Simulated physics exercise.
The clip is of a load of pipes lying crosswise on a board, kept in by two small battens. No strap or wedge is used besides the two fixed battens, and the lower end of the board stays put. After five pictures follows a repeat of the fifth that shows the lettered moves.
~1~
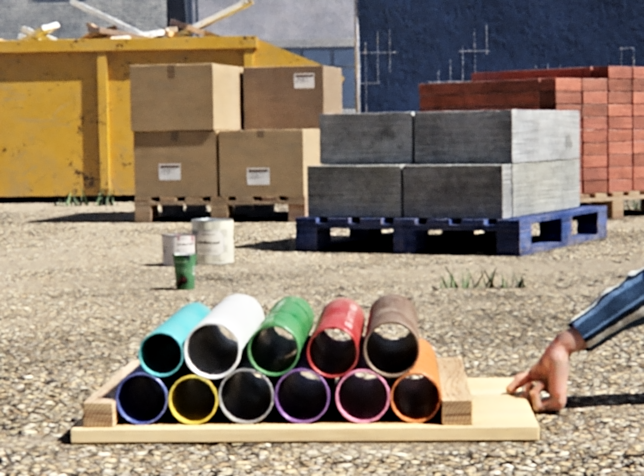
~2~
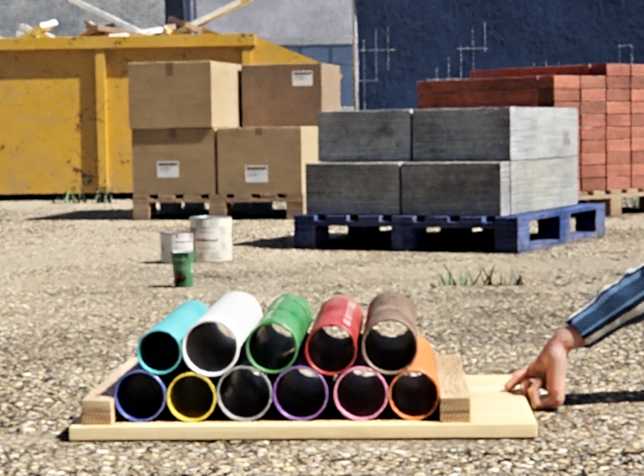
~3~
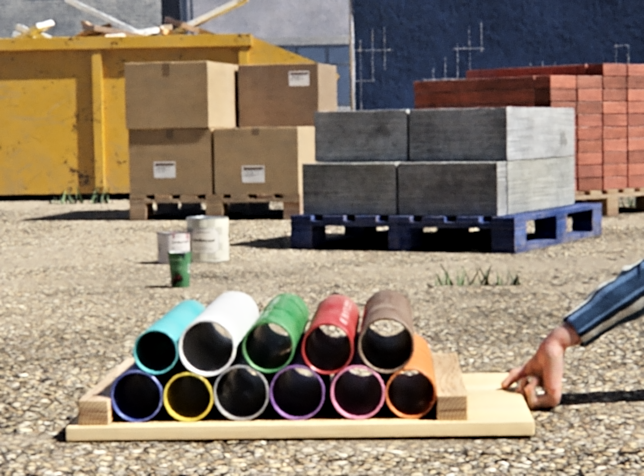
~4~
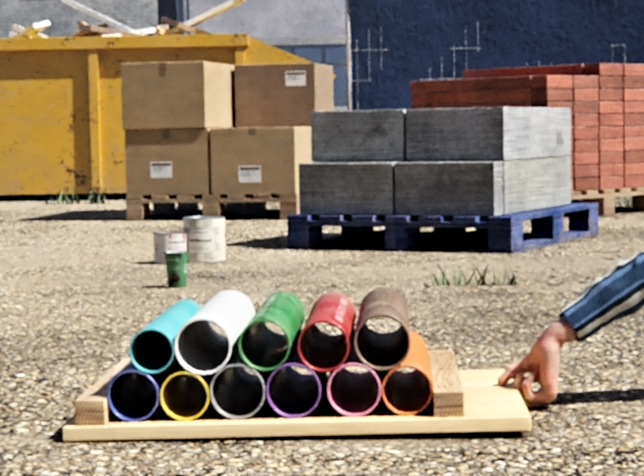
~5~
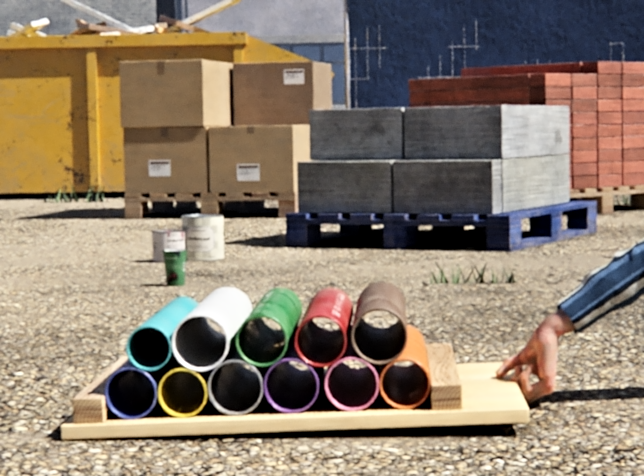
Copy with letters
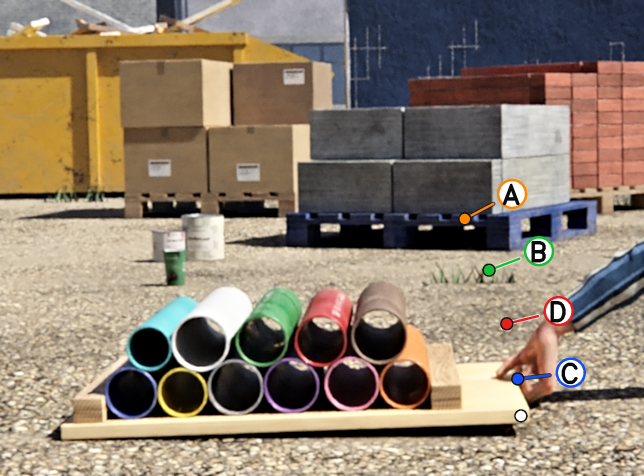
A hand at right slightly raising one end of a board stacked with colourful pipes, which stay in place between two battens.
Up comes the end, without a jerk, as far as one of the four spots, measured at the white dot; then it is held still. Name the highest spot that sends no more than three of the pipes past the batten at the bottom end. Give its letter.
It can be raised to A.
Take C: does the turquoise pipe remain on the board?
Yes, with C.
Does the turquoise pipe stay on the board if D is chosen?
Yes.
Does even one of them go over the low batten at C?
No, at C.
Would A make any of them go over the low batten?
Yes, at A.
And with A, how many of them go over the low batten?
It comes to two.
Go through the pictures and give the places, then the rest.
The first picture shows blue pipe (142, 398); yellow pipe (193, 400); grey pipe (246, 397).
The second picture shows grey pipe (245, 393); purple pipe (300, 394).
The third picture shows board (307, 393); pink pipe (358, 393); orange pipe (411, 393); white pipe (207, 347).
The fourth picture shows board (303, 391); blue pipe (133, 396); yellow pipe (185, 396).
The fifth picture shows board (302, 386); blue pipe (131, 393); yellow pipe (183, 393).
On the marked copy, A at (465, 219); B at (489, 270); C at (518, 379); D at (507, 324); the white dot at (521, 416).
With A. Early on, board at 16°.
Further on, board at 27°.
At the end, board at 27°, two over the low batten (white, turquoise).
As for the rest, B none over the low batten; C none over the low batten; D none over the low batten.
